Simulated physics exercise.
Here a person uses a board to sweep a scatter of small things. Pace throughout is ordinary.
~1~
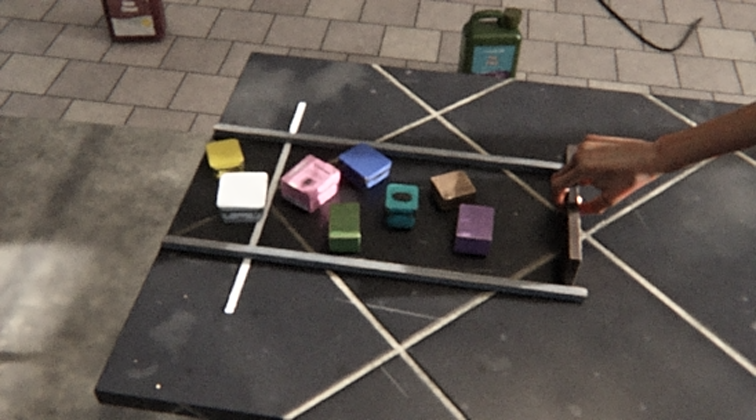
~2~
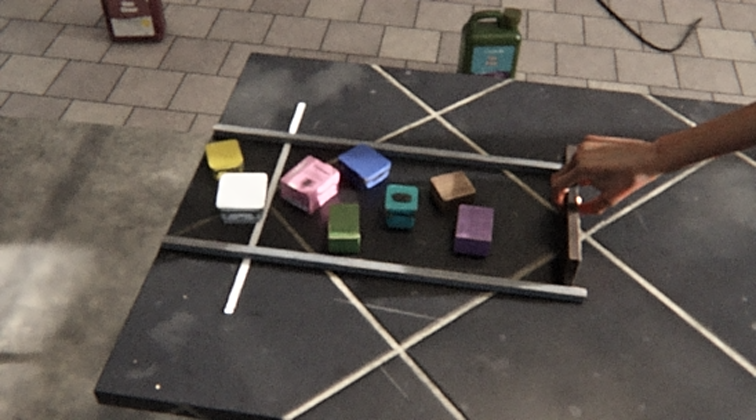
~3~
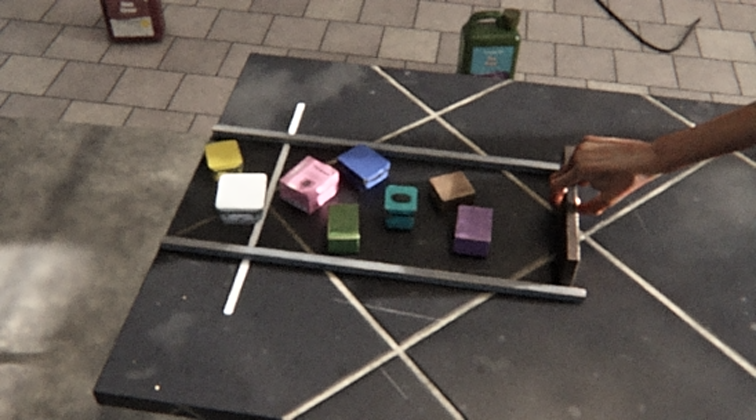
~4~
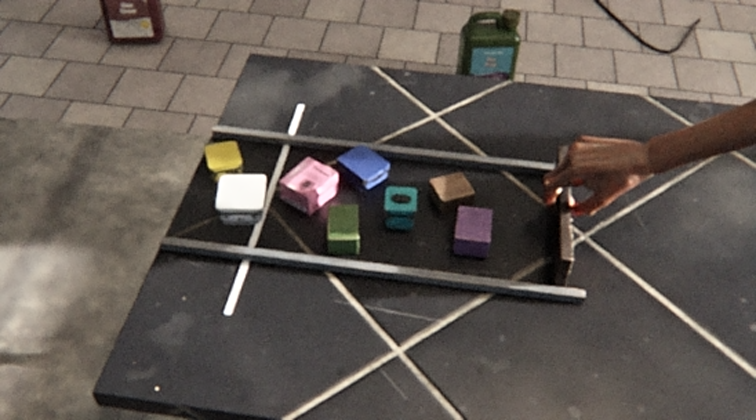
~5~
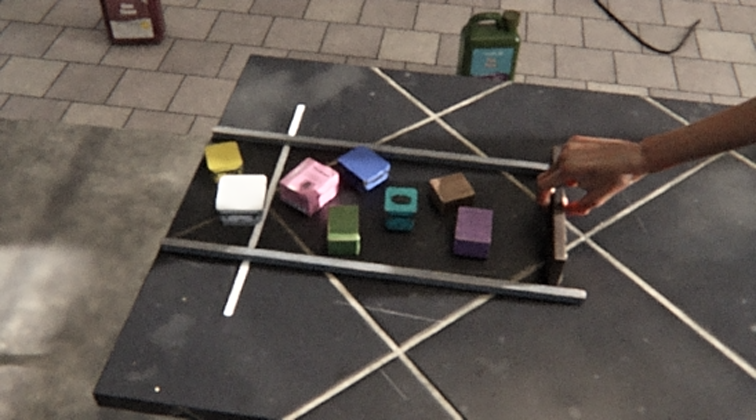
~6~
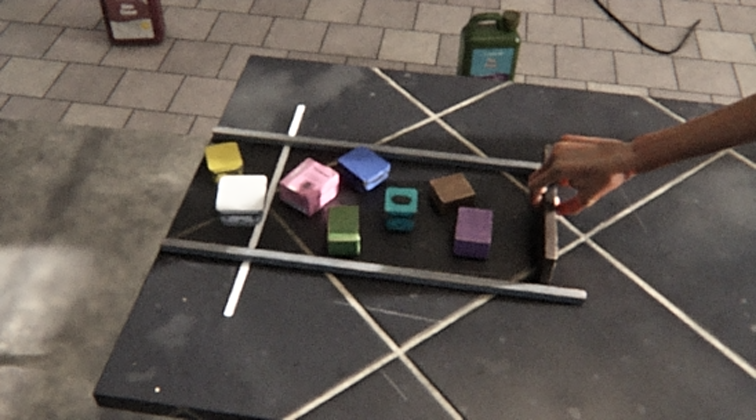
A hand slides a dark board slightly left between two rails toward scattered colourful blocks.
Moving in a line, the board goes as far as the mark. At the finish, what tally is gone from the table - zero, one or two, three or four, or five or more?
The tally gone is one or two.
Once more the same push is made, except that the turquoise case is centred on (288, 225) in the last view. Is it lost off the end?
Turquoise case: Safe.
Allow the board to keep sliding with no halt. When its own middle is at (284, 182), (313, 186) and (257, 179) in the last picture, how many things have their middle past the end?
It comes out as 1, then 0, then 2.
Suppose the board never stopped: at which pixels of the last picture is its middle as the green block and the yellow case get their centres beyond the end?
First it's close to (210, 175), next close to (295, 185).
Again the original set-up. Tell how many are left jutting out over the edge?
The count would be 2.
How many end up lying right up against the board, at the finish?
3 are in contact with it.
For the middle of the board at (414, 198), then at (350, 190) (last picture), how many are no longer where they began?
Answer - first 5, then 7.
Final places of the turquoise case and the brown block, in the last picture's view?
Reading them off: First (226, 178); then (261, 166).
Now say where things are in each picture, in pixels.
In the first picture, yellow case (225, 161); white case (244, 198); pink box (310, 184); board (569, 214); tape (271, 194).
In the second picture, white case (243, 198); blue case (364, 167).
In the third picture, pink box (309, 185); turquoise case (401, 208).
In the fourth picture, yellow case (224, 162); green block (343, 230).
In the fifth picture, white case (242, 200); board (555, 214).
In the sixth picture, yellow case (224, 163); white case (243, 201); pink box (309, 187); board (547, 214); tape (270, 197).
Soon after, none off yet; yellow case at rest near (224, 163); white case at rest near (243, 201); pink box at rest near (309, 187).
Then, none off yet; yellow case at rest near (224, 163); white case at rest near (243, 201); pink box moved a little near (297, 185).
Further on, none off yet; yellow case moved about its own width near (206, 157); white case moved about its own width near (211, 204); pink box moved well along near (237, 171).
At rest, the number that fall off is one or two; fallen, yellow case.
